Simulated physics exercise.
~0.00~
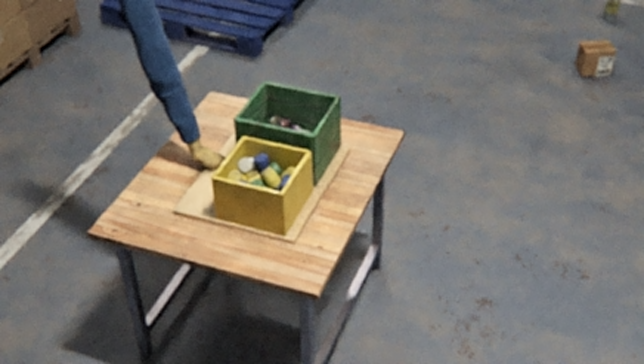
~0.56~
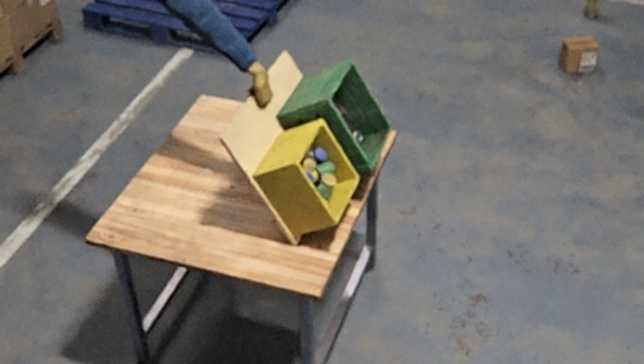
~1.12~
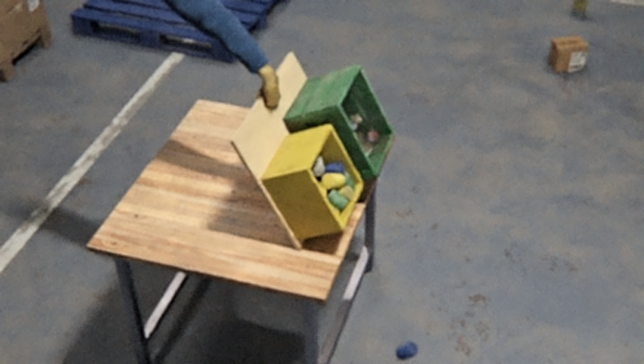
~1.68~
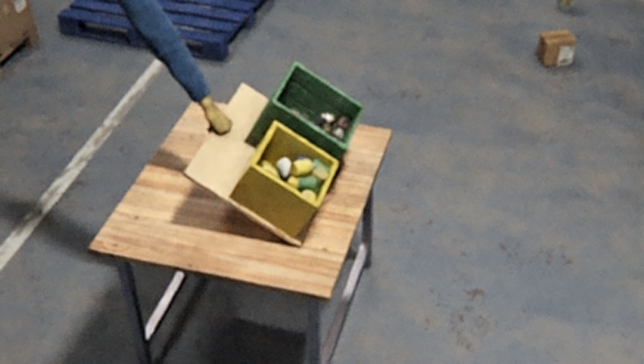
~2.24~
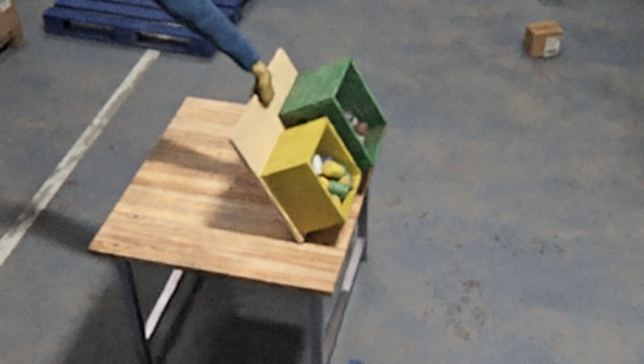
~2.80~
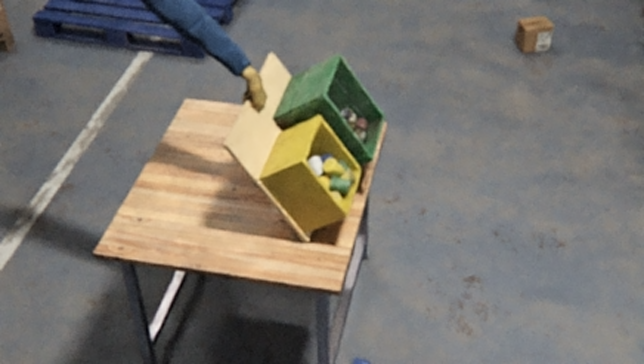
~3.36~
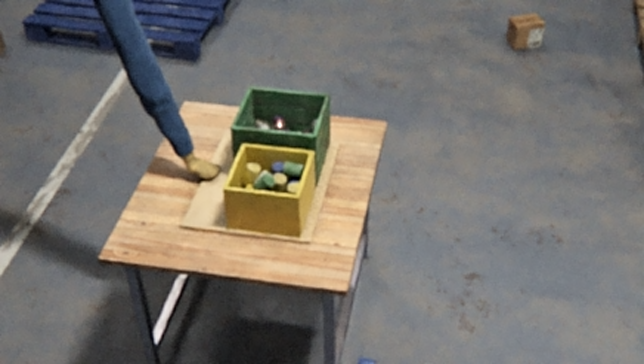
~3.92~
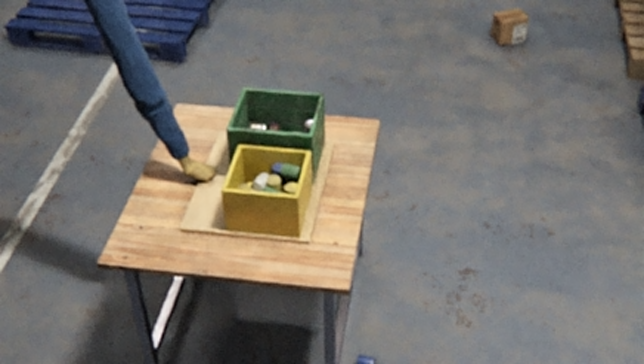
At the start, a green basket and a yellow basket, both holding small items, sit on a pale board on a wooden table, with a gloved hand at the board's left edge. The hand lifts that edge, tipping the board and both baskets steeply to the right. A single blue piece drops out of the yellow basket and lands on the floor. The hand lowers the board partway, then raises it steeply again. Finally it lets the board down flat, and both baskets rest upright with their remaining contents inside, while the fallen piece stays on the floor.
